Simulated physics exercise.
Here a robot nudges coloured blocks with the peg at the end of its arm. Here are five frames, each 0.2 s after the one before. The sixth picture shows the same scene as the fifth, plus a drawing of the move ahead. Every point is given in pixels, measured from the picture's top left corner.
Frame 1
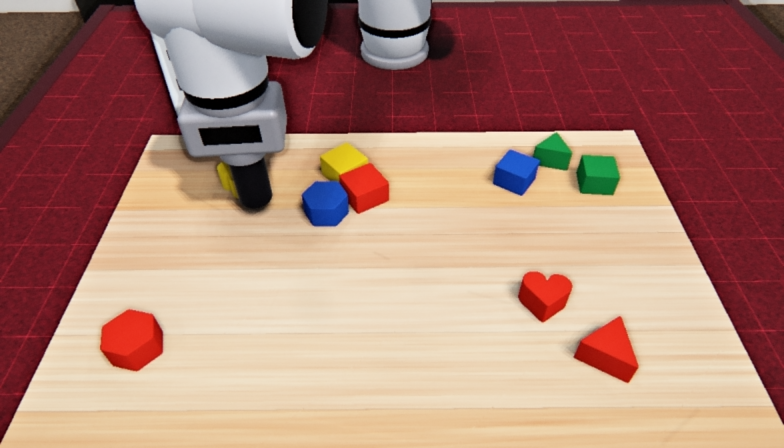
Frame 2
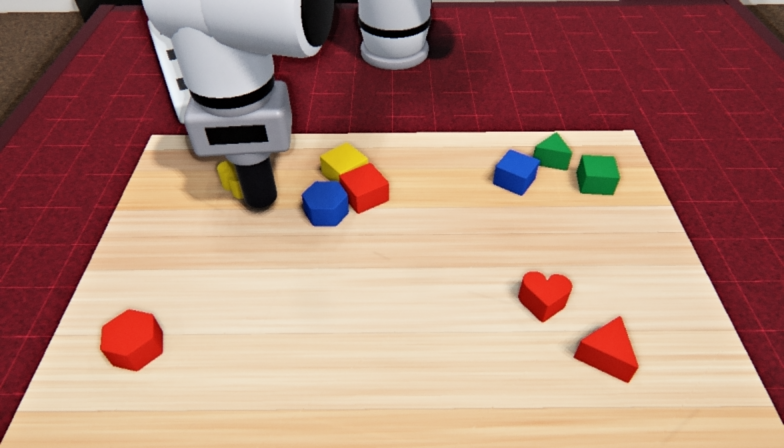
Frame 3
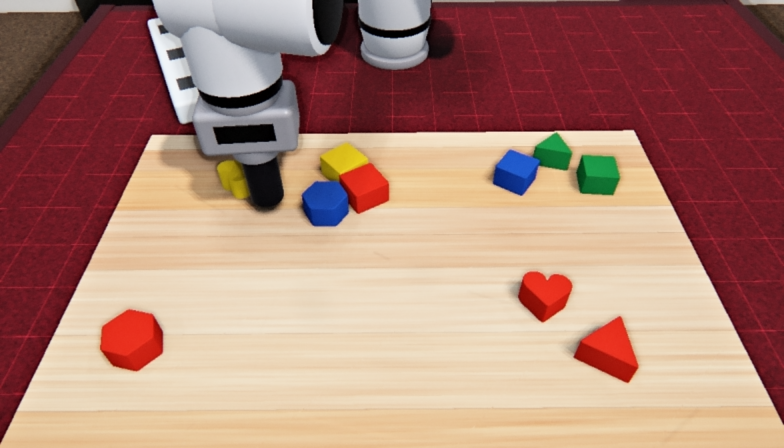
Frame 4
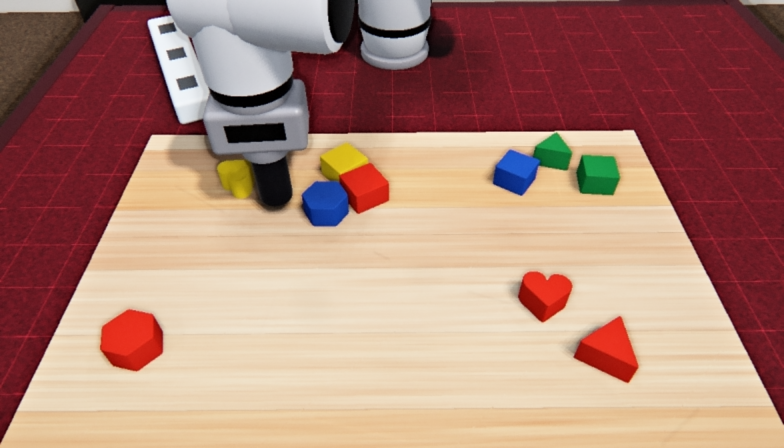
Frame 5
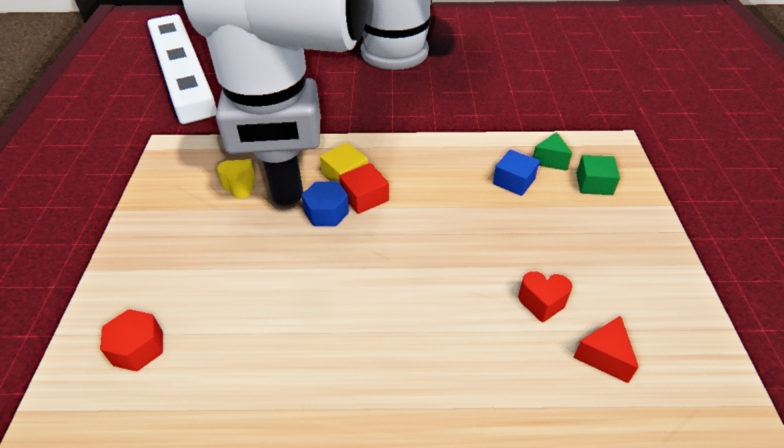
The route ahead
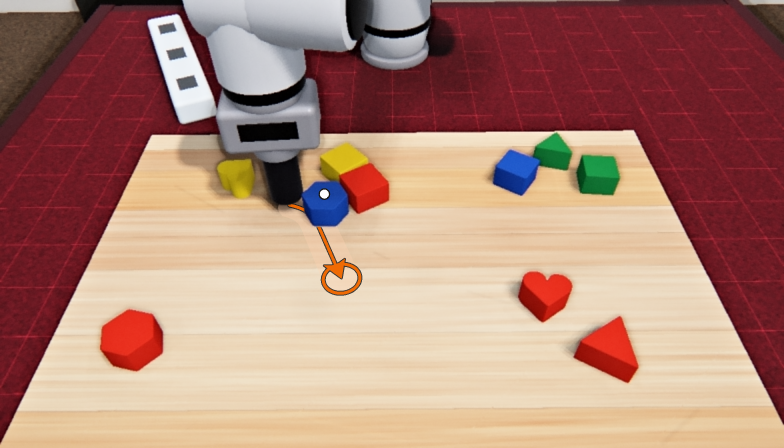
On a wooden board, a robot arm's black peg sliding slightly right, away from a yellow block towards a blue hexagon, blocks staying still.
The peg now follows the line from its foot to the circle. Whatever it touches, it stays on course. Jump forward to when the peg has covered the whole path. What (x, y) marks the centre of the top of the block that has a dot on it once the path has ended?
It should be at about (358, 208).
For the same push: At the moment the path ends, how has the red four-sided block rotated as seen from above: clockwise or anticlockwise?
Seen from above, its turn is counter-clockwise.
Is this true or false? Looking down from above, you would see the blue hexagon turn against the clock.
The statement is true.
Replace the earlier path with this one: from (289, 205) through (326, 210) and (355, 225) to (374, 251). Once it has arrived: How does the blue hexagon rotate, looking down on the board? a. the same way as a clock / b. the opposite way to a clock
It's b.
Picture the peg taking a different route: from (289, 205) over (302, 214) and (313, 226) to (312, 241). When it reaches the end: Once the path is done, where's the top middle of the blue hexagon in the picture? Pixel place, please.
Most likely (349, 204).
The drawn path runs from (289, 205) by way of (316, 221) and (328, 248) to (342, 278); the dot is on the blue hexagon.
The first path, step by step. One third of the way, peg (315, 212); blue hexagon (352, 204), turned 30° anticlockwise; red four-sided block (371, 178), turned 20° anticlockwise.
Two thirds of the way, peg (327, 240); blue hexagon (358, 208), turned 50° anticlockwise; red four-sided block (371, 178), turned 20° anticlockwise.
At the end, peg (340, 269); blue hexagon (358, 208), turned 50° anticlockwise; yellow four-sided block not moved; red four-sided block (371, 178), turned 20° anticlockwise.
